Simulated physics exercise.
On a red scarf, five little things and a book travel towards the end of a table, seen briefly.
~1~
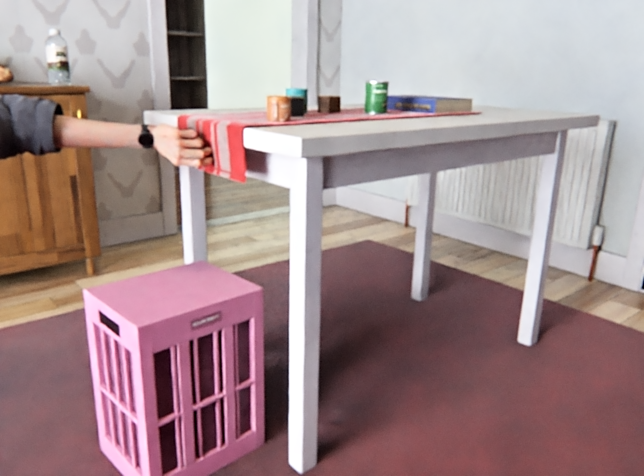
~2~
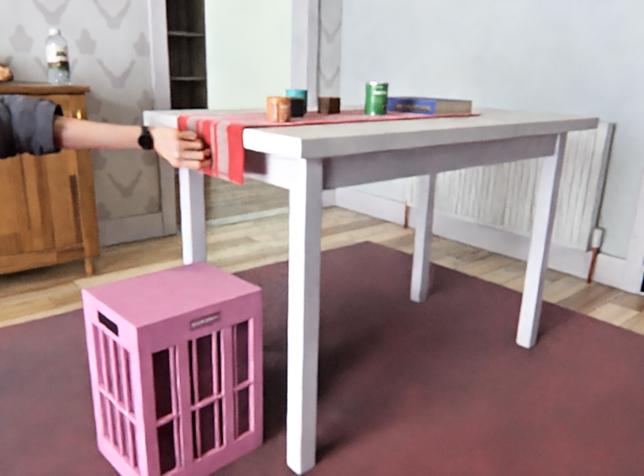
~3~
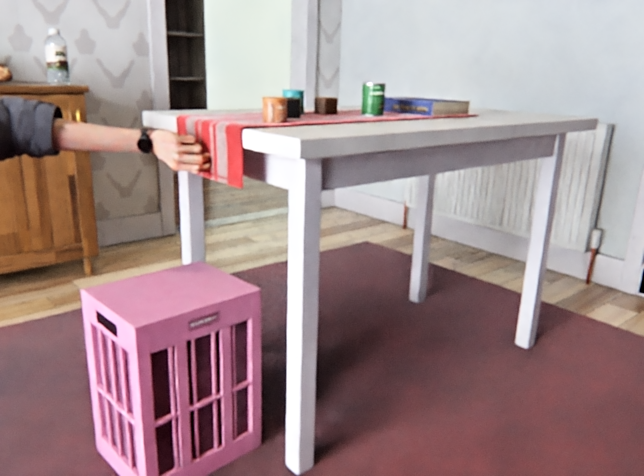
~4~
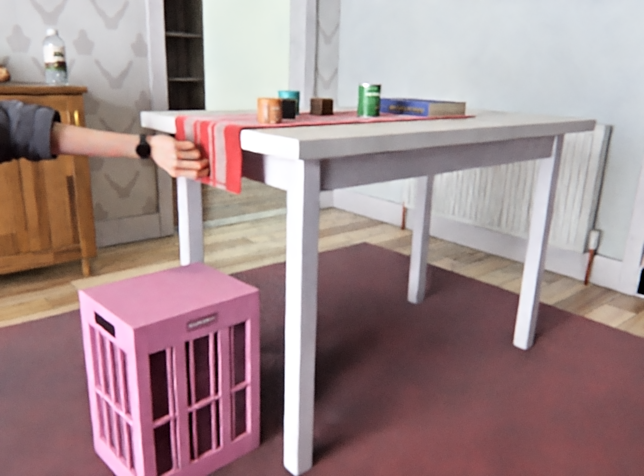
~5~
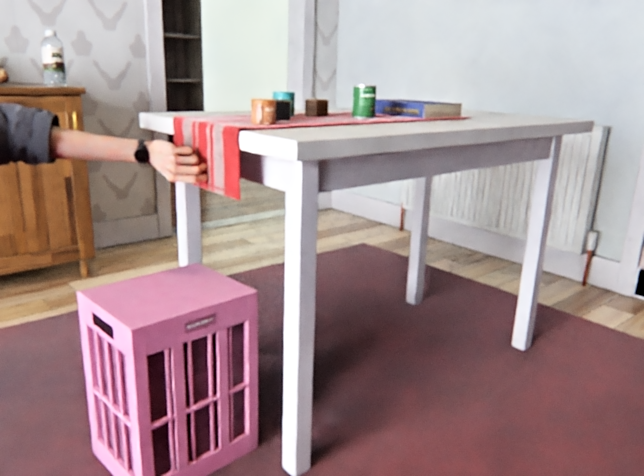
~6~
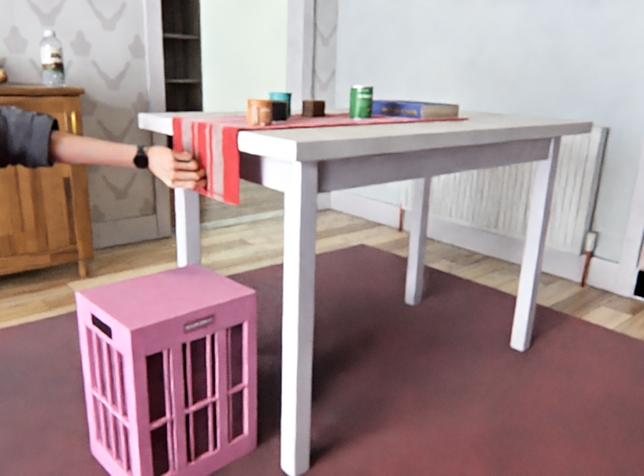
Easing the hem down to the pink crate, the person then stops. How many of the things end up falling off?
Just two fall.
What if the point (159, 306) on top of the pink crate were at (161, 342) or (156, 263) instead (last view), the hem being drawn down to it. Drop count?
Count: 3, then 1.
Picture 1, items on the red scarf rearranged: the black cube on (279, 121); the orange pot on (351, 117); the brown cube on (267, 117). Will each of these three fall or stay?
Black cube: Lost. Orange pot: Safe. Brown cube: Lost.
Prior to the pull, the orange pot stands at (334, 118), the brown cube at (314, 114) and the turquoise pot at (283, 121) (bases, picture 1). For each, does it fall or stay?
Orange pot: Still on; brown cube: Still on; turquoise pot: Off.
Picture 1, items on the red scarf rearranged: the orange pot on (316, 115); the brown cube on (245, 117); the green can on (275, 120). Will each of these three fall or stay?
Outcome: The orange pot is still in place, the brown cube is gone, the green can is gone.
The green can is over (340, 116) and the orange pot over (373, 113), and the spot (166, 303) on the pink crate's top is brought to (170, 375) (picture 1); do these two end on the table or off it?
As for the green can, it leaves the top; as for the orange pot, it stays in place.
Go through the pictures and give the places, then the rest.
In the first picture, hem (245, 182); orange pot (279, 96); black cube (291, 97); turquoise pot (297, 89); brown cube (329, 96); green can (377, 81); top of the crate (165, 303).
In the second picture, hem (243, 184); orange pot (279, 97).
In the third picture, hem (242, 188); black cube (287, 98).
In the fourth picture, hem (240, 194); turquoise pot (289, 91); top of the crate (161, 304).
In the fifth picture, hem (240, 199); brown cube (317, 100).
In the sixth picture, hem (239, 204); orange pot (259, 100); black cube (273, 100); turquoise pot (280, 92); brown cube (314, 100); green can (362, 86).
Early on, hem near (204, 226); all still up.
Midway, hem near (203, 261); orange pot gone.
Near the end, hem on the crate; orange pot and black cube gone.
Finally, hem on the crate; orange pot and black cube gone. It carries off two.
